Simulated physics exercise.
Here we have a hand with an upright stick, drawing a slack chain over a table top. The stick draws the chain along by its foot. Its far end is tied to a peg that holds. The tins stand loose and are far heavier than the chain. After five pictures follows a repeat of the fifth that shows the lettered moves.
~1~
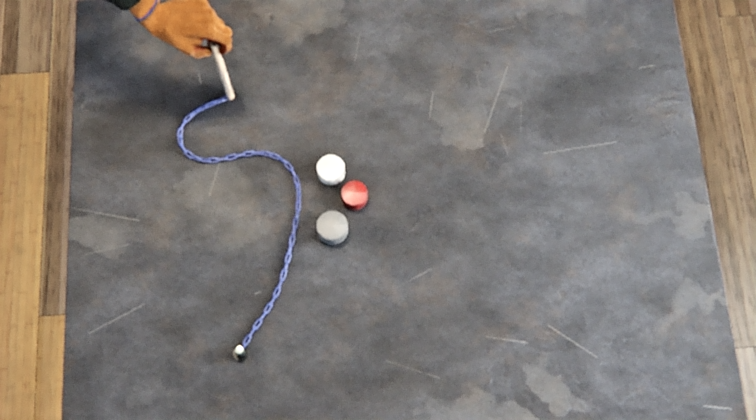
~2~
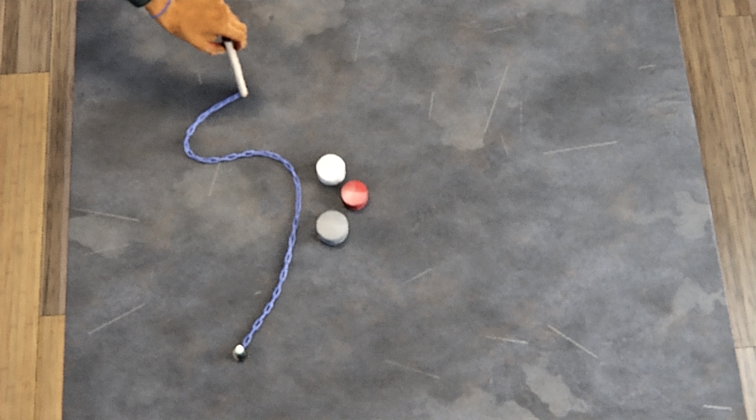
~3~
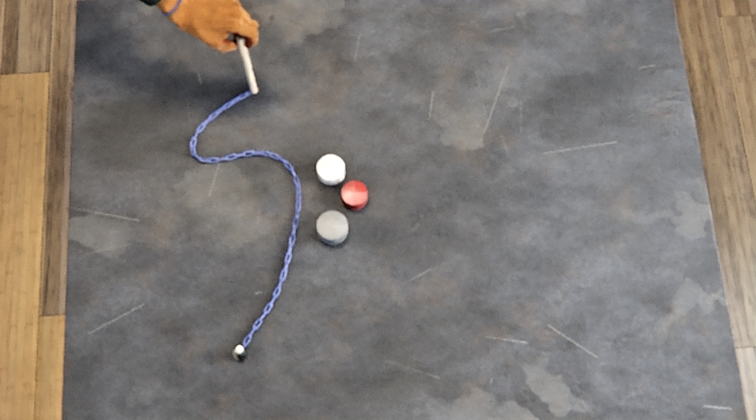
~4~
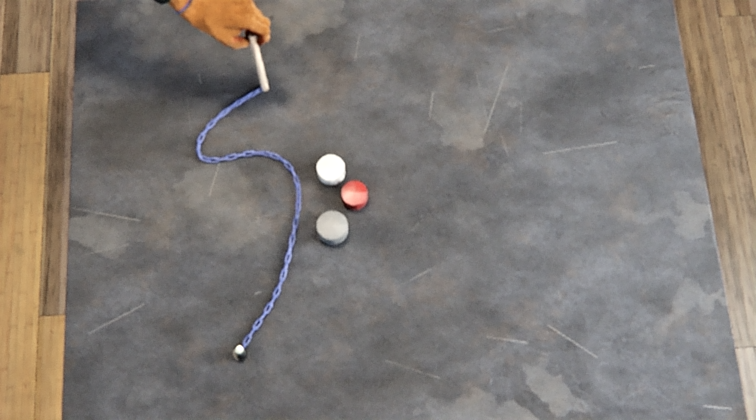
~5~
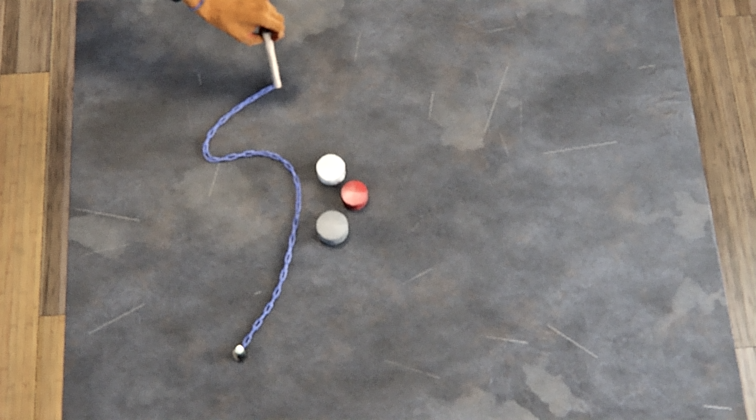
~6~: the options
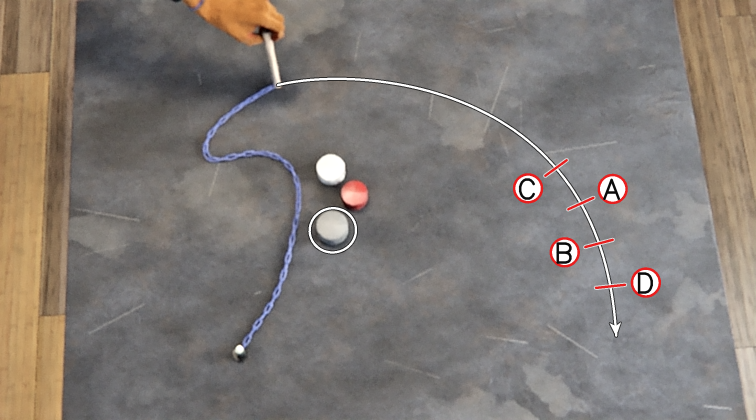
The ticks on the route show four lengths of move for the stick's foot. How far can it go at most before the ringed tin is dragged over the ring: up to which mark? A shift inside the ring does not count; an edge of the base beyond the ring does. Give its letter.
Mark C.
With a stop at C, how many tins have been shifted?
By then, two.
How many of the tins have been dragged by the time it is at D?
Three.
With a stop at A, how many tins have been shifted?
Three.
On the marked copy, A at (581, 204); B at (599, 243); C at (556, 168); D at (610, 286); the ring at (333, 230); the route from (278, 85) via (507, 126) to (616, 336).
Taking C. A third of the way, foot of the stick (384, 82); grey tin (333, 228).
Two thirds of the way, foot of the stick (483, 112); grey tin (333, 228).
When it is over, foot of the stick (556, 168); red tin (375, 219); grey tin (333, 228); white tin (358, 199); the grey tin is still in its ring.
As for the rest, A drags the ringed tin to (345, 238); B drags the ringed tin to (350, 252); D drags the ringed tin to (354, 266).
